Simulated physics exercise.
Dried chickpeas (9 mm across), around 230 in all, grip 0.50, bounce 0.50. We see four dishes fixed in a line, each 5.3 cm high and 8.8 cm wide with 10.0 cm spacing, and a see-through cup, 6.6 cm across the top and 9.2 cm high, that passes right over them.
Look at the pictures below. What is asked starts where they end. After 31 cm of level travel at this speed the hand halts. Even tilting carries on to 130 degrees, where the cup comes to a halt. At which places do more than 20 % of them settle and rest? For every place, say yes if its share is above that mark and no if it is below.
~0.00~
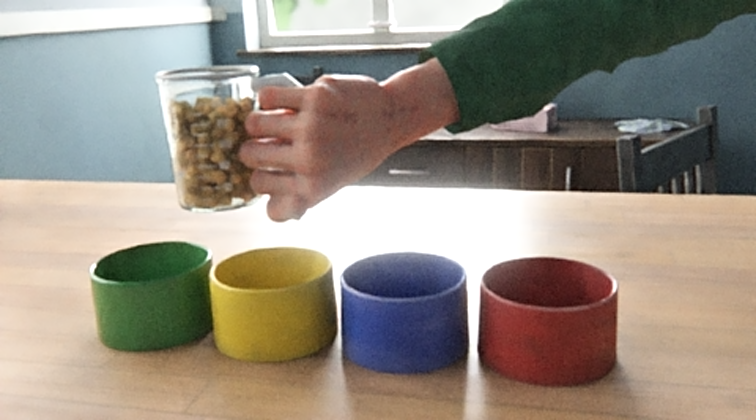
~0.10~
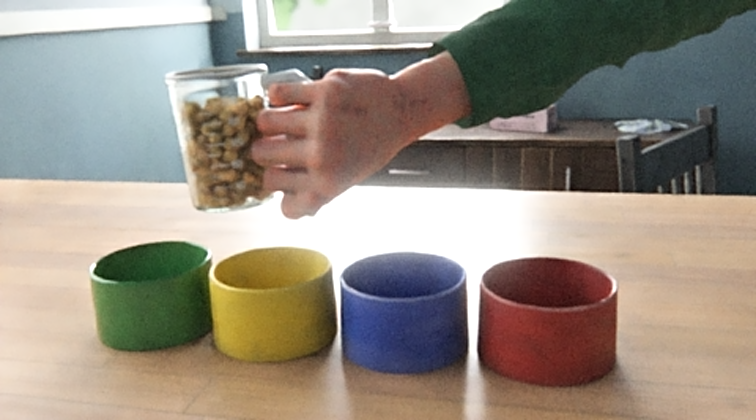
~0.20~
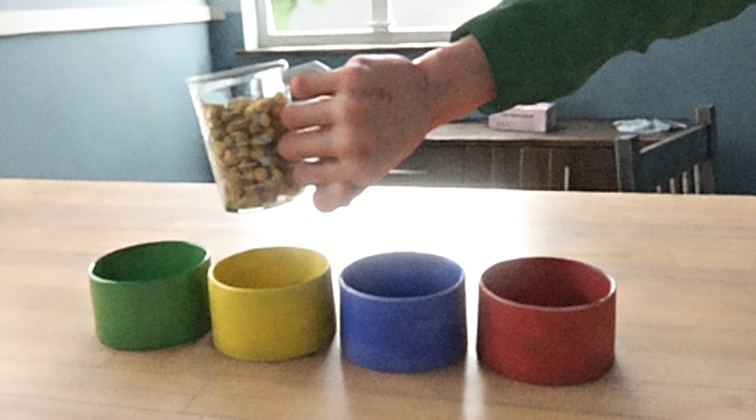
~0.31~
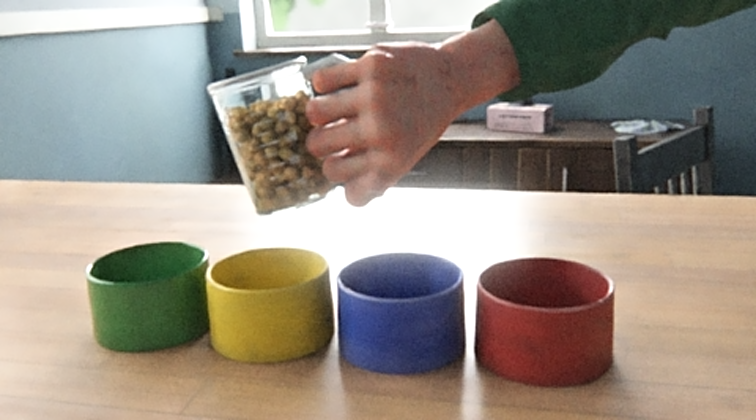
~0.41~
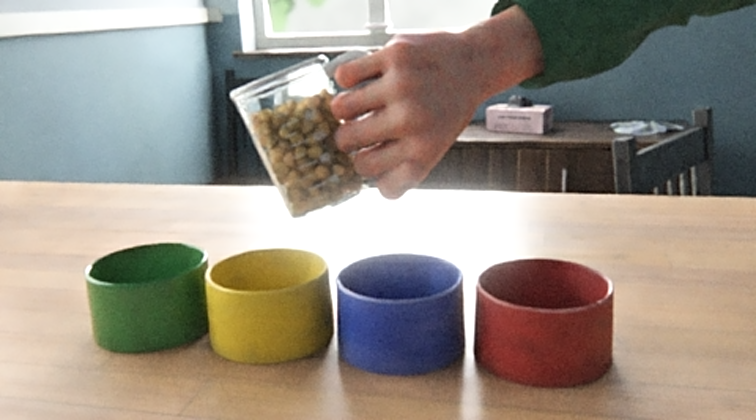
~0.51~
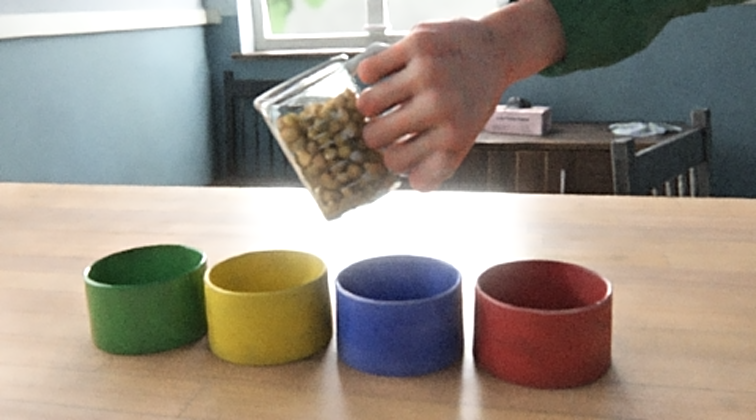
Red: Yes, blue: No, green: No, yellow: No, counter: No.
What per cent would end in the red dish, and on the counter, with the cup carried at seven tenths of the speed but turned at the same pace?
The shares would then be red 90 and counter 0.
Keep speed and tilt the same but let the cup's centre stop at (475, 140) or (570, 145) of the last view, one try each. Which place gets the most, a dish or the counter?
First try: Blue; second try: Red.
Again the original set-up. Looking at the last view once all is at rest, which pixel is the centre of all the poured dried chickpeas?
Est. centre at rest: (545, 321) px.
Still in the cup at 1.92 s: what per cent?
Near 90 per cent of the load.
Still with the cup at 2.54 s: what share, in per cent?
0 per cent.
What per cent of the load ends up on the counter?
About 0 per cent.
After 1.35 s, tilt 74 degrees; cup holds 100 %.
After 1.92 s, tilt 107 degrees; cup holds 90 %, red 5 %.
Then, at 2.54 s, tilt 130 degrees; cup holds 0 %, red 100 %.
By 2.8 s all is still; red 100 %, blue 0 %, green 0 %, yellow 0 %, counter 0 %.
